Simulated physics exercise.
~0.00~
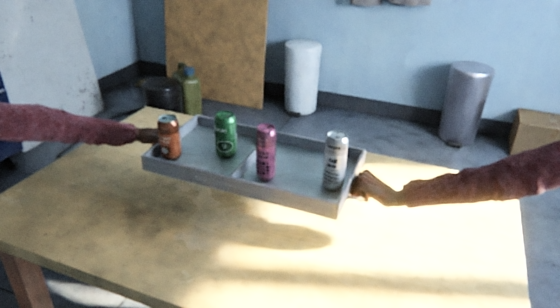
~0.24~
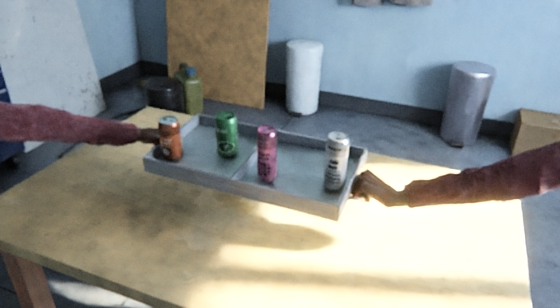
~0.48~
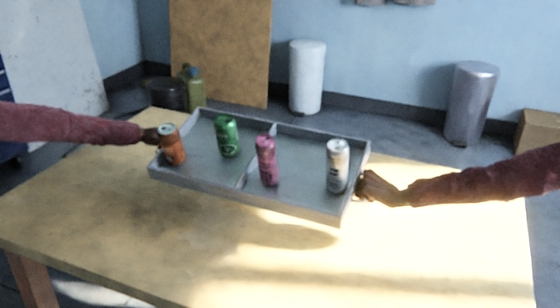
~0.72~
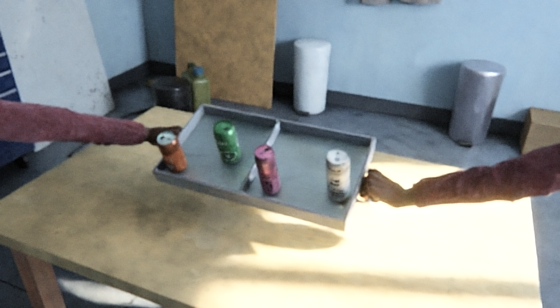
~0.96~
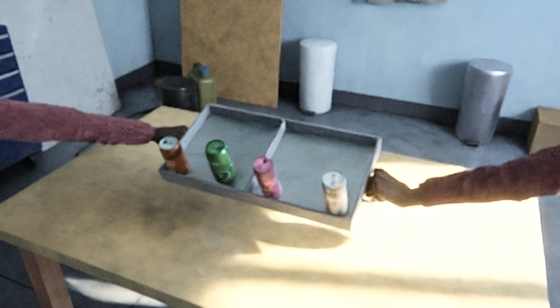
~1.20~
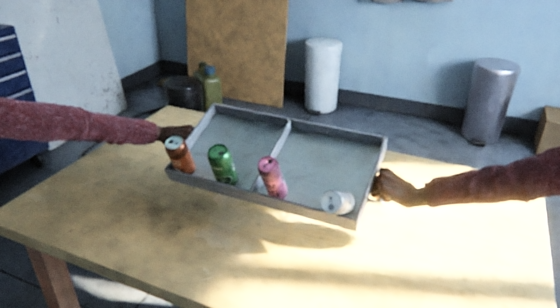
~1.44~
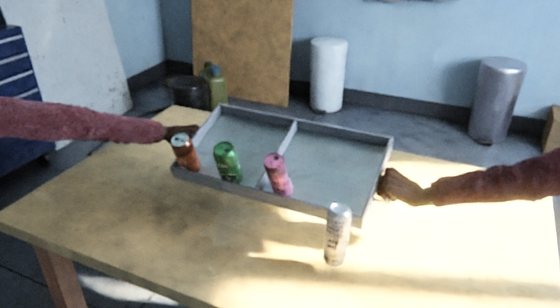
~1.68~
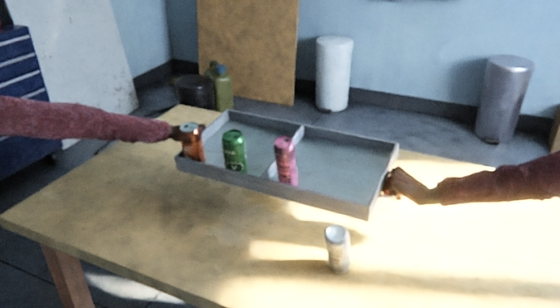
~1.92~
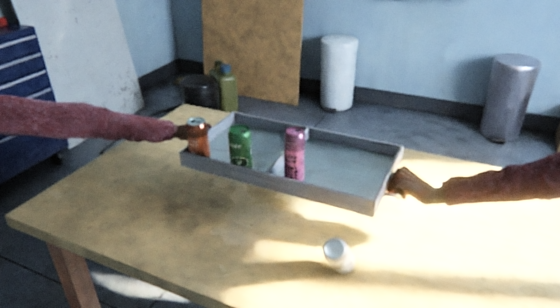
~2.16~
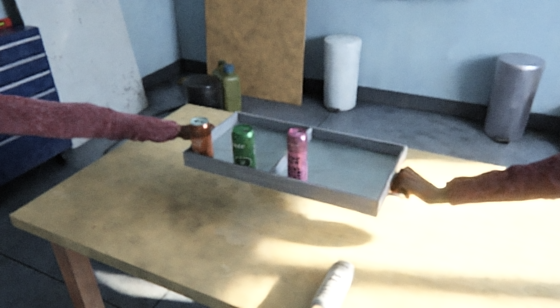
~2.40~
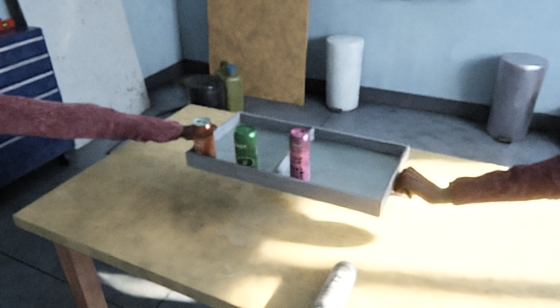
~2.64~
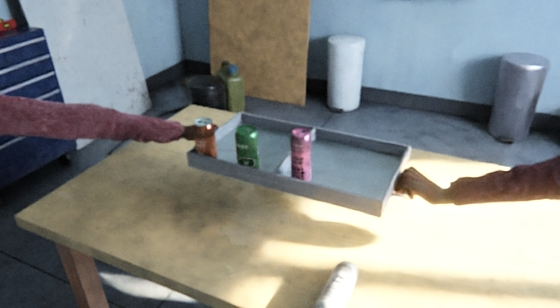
Tray of four cans held by two hands tilting toward the viewer, white can tumbling onto the table, tray levelling again.
